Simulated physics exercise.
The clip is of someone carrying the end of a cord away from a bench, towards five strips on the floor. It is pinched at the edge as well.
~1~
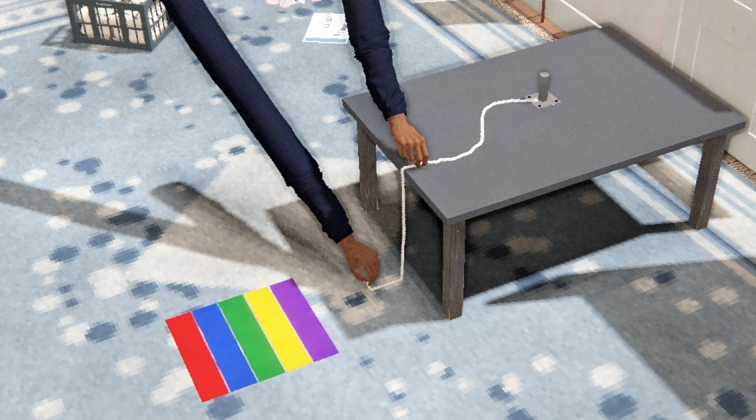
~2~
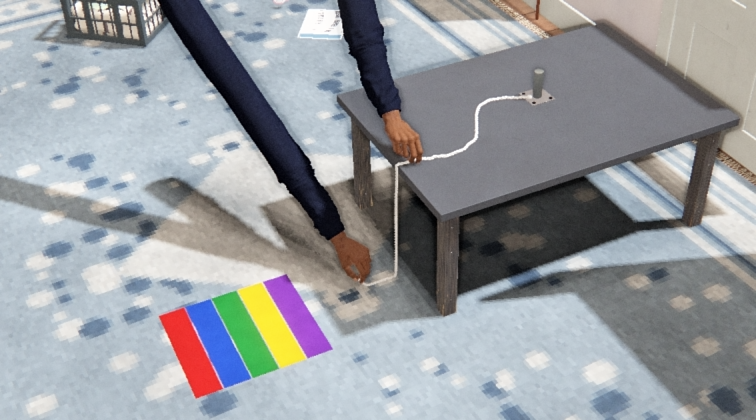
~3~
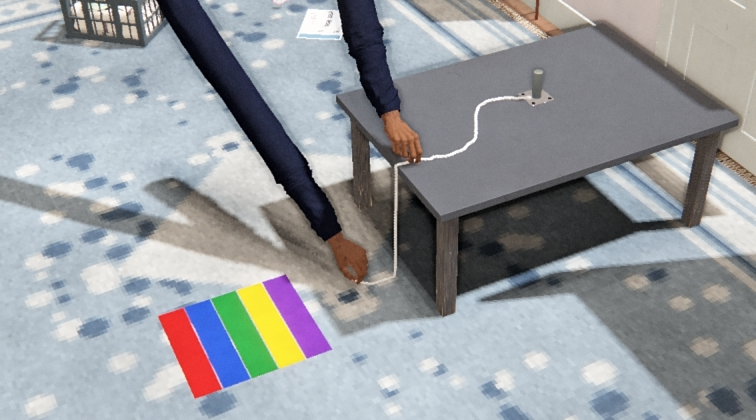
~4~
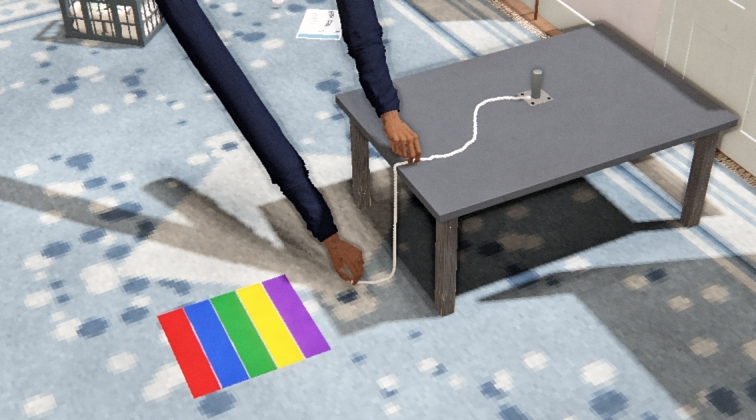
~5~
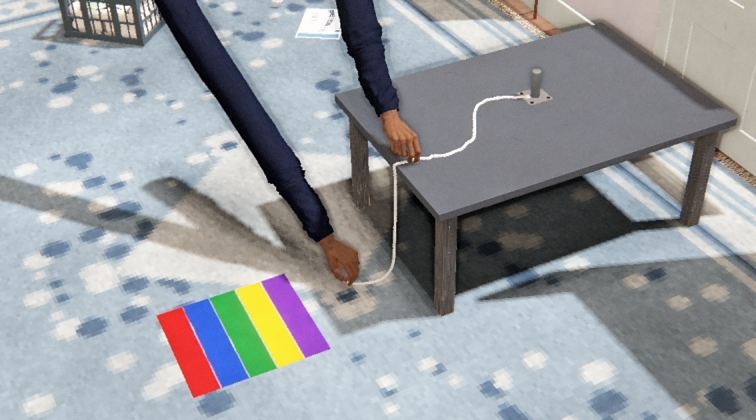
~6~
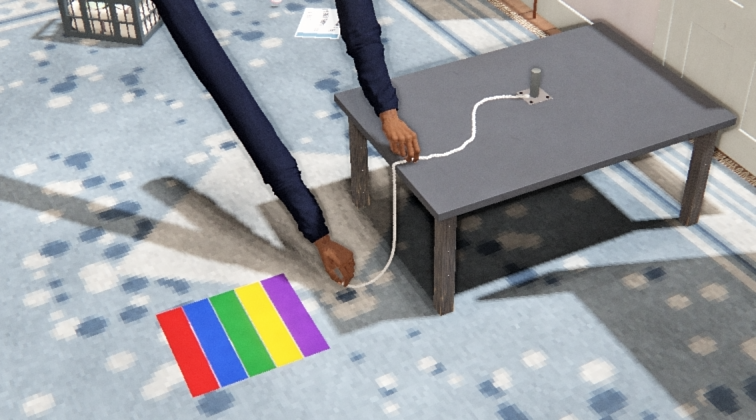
Hands holding a white cord at a gray table's edge, one drawing its low end slightly left near five colored floor strips.
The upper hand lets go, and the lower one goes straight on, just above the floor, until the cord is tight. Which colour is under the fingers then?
It halts on the green strip.
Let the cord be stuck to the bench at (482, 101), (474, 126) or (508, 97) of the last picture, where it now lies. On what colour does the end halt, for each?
Try by try: Green; yellow; green.
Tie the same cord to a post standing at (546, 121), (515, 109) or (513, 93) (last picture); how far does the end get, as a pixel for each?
Near (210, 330), (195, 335) and (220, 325).
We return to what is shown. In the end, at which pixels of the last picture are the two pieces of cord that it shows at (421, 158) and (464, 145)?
The first at (388, 168), the second at (428, 146).
Early on, end near (295, 300); over purple.
Midway, end near (257, 312); over yellow.
At the end of the slack, end near (234, 320); over green. Over green.
